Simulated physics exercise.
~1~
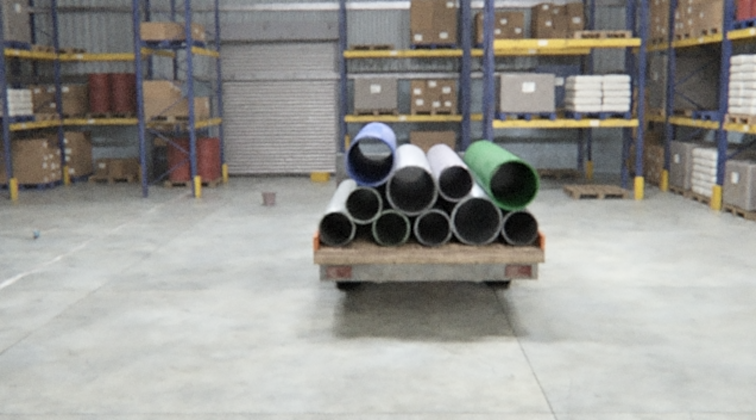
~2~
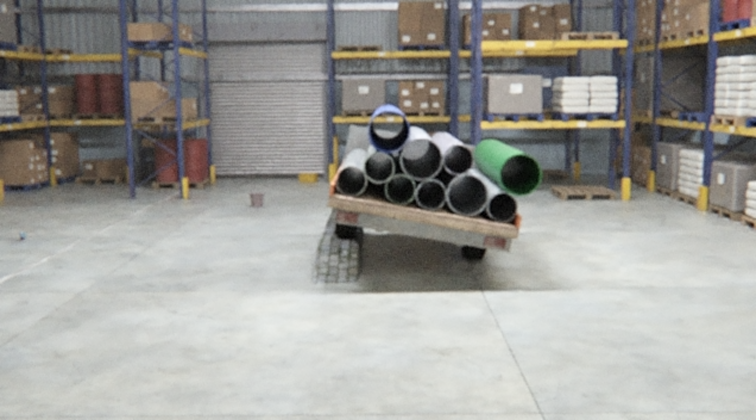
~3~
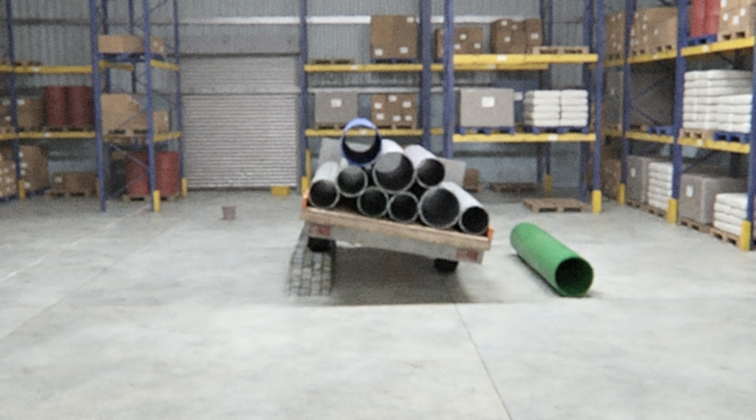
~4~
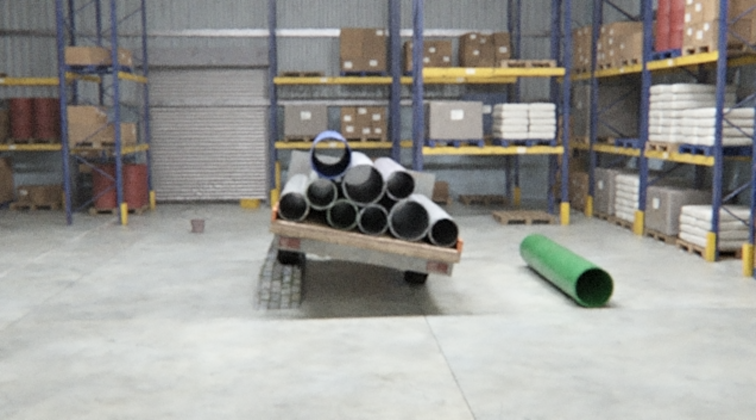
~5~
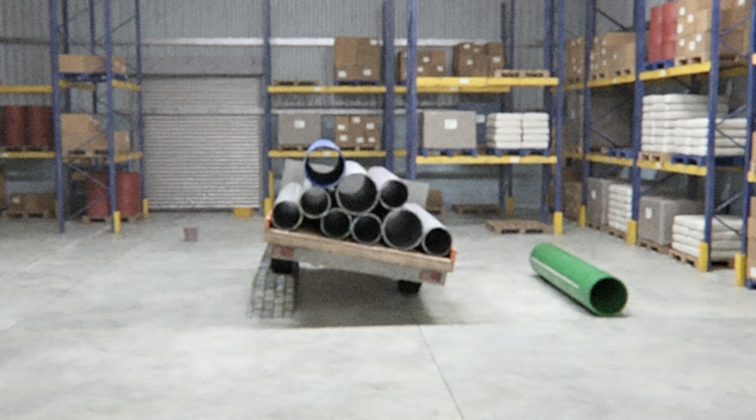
The clip opens on a low flatbed trailer in a warehouse, stacked with gray pipes, a blue one at the upper left and a green one at the upper right. The trailer moves forward and its left wheel climbs a ramp, tilting the deck down to the right. The green pipe rolls right across the stack and drops off that side onto the concrete floor. It shifts a little farther right while the trailer stays tilted. At the end, the green pipe lies on the floor to the right, and the blue one remains atop the gray pipes.
